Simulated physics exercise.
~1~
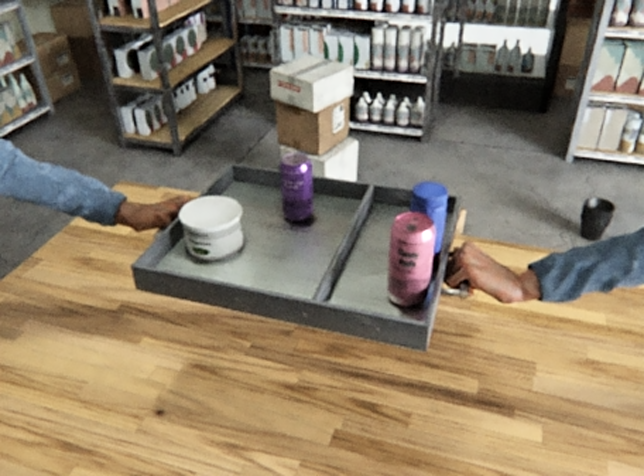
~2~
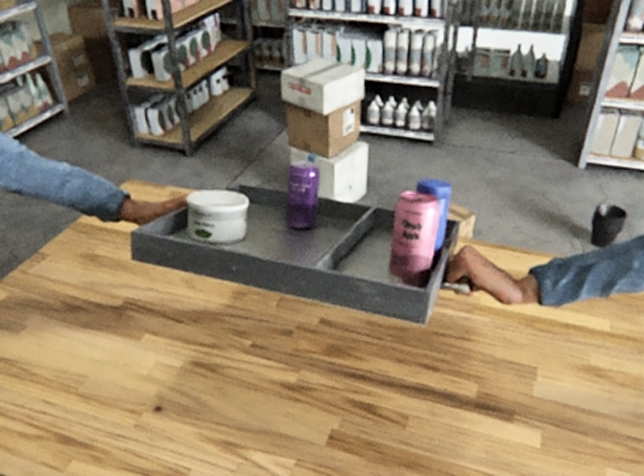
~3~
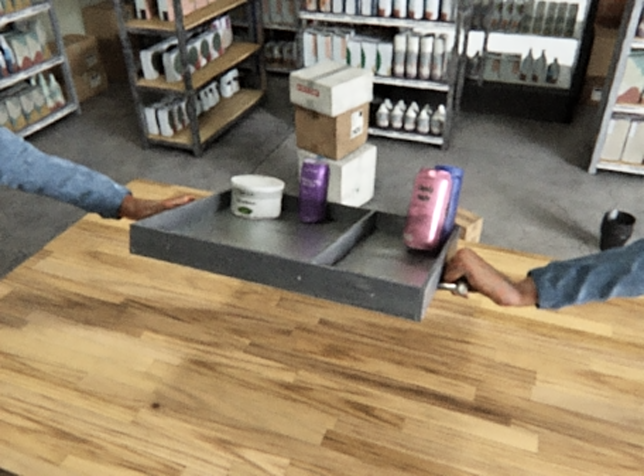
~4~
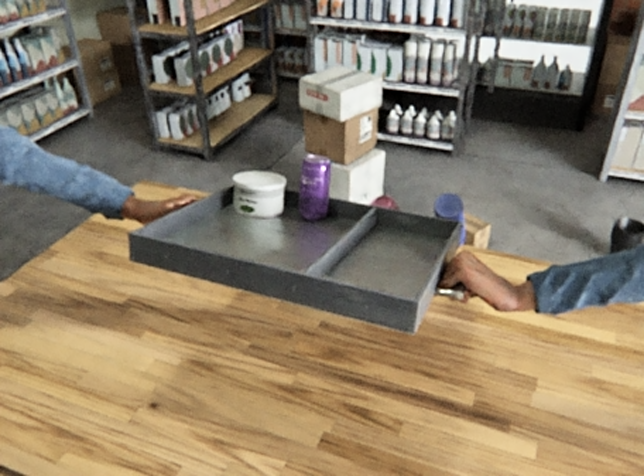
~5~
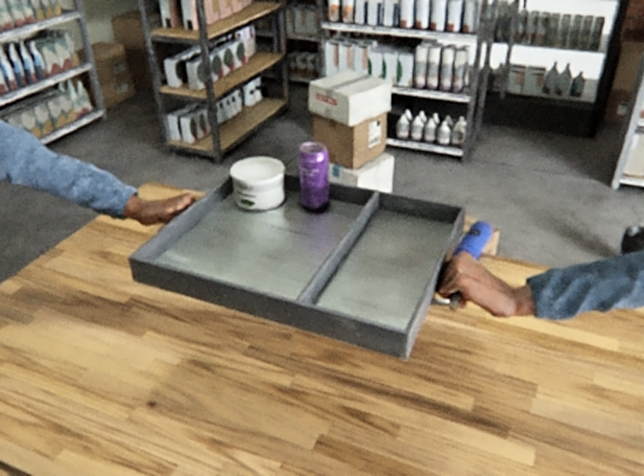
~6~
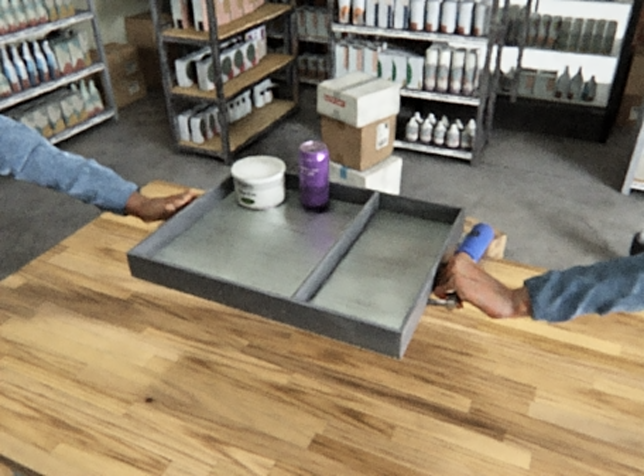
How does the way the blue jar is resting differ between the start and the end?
At the start the blue jar stands upright on the tray, but by the end it is lying on its side, off the tray beyond the right-hand end.
The clip shows two hands tipping a divided grey tray away over a wooden table; a white tub and purple can slide towards the far rim while a pink can and blue jar go over it. The tray levels, with the tub and purple can still aboard and upright.
